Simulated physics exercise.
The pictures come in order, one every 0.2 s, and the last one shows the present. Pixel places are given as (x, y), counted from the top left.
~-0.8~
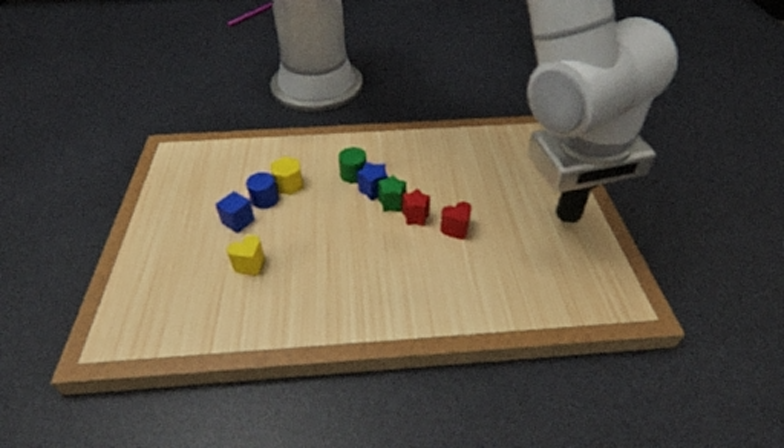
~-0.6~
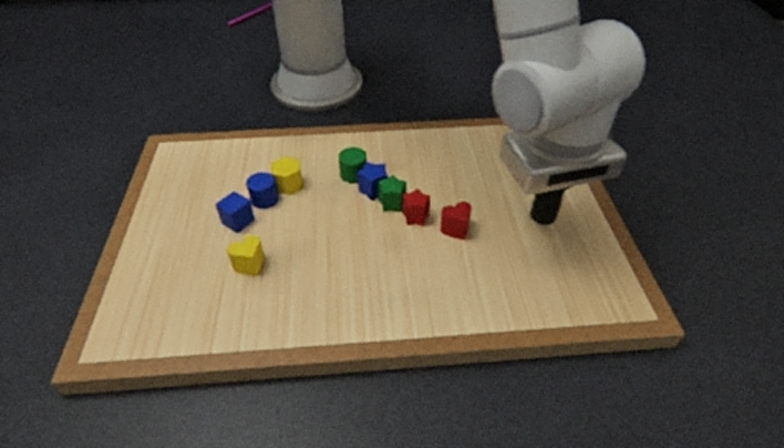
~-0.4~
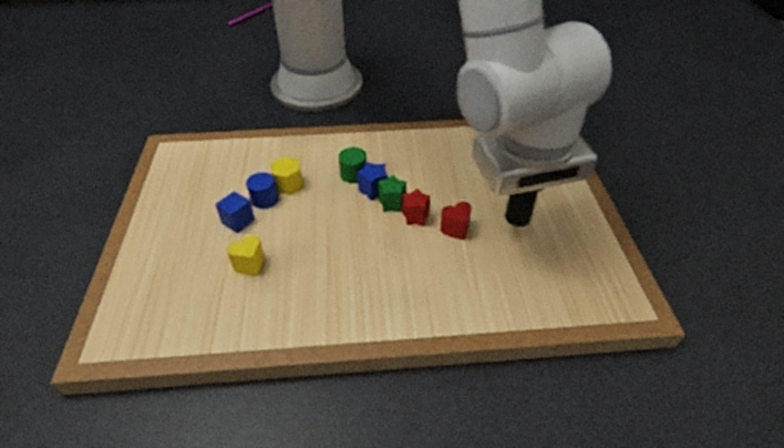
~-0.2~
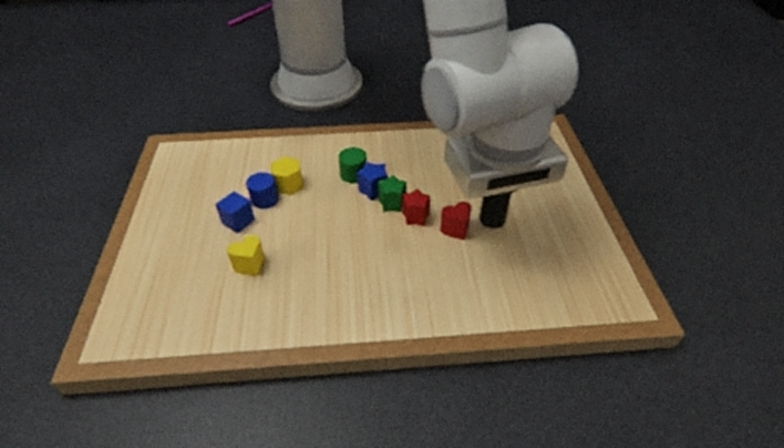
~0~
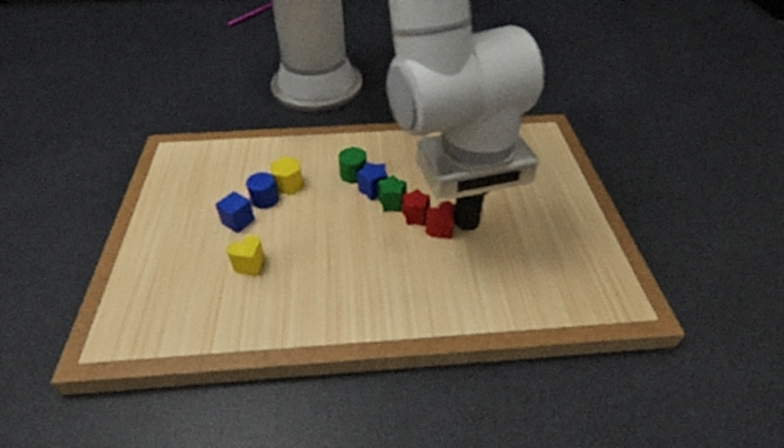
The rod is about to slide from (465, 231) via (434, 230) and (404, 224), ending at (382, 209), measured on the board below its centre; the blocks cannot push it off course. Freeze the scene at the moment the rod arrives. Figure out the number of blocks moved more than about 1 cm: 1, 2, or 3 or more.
It moves three or more blocks.
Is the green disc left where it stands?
My answer is no.
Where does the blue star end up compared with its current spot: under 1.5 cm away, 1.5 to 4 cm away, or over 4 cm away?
That one ends up 1.5 to 4 cm from where it is now.
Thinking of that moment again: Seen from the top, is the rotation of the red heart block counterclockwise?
Yes, that is what happens.
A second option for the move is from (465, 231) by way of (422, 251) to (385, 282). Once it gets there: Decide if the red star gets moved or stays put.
It keeps its position.
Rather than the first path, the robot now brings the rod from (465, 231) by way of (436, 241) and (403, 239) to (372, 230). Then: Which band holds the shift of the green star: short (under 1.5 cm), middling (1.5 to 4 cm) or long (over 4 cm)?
It travels less than 1.5 cm.
The first path, step by step. One third of the way, rod (434, 221); blue star (372, 170); green star (389, 182); red star (404, 199), turned 40° clockwise; red heart block (410, 216).
Two thirds of the way, rod (404, 214); green disc (350, 152); blue star (369, 163); green star (381, 177), turned 20° clockwise; red star (385, 195), turned 85° clockwise; red heart block (387, 218), turned 65° anticlockwise.
At the end, rod (382, 199); green disc (347, 148); blue star (368, 157); green star (368, 173), turned 95° clockwise; red star (358, 188), turned 55° clockwise; red heart block (388, 218), turned 65° anticlockwise.
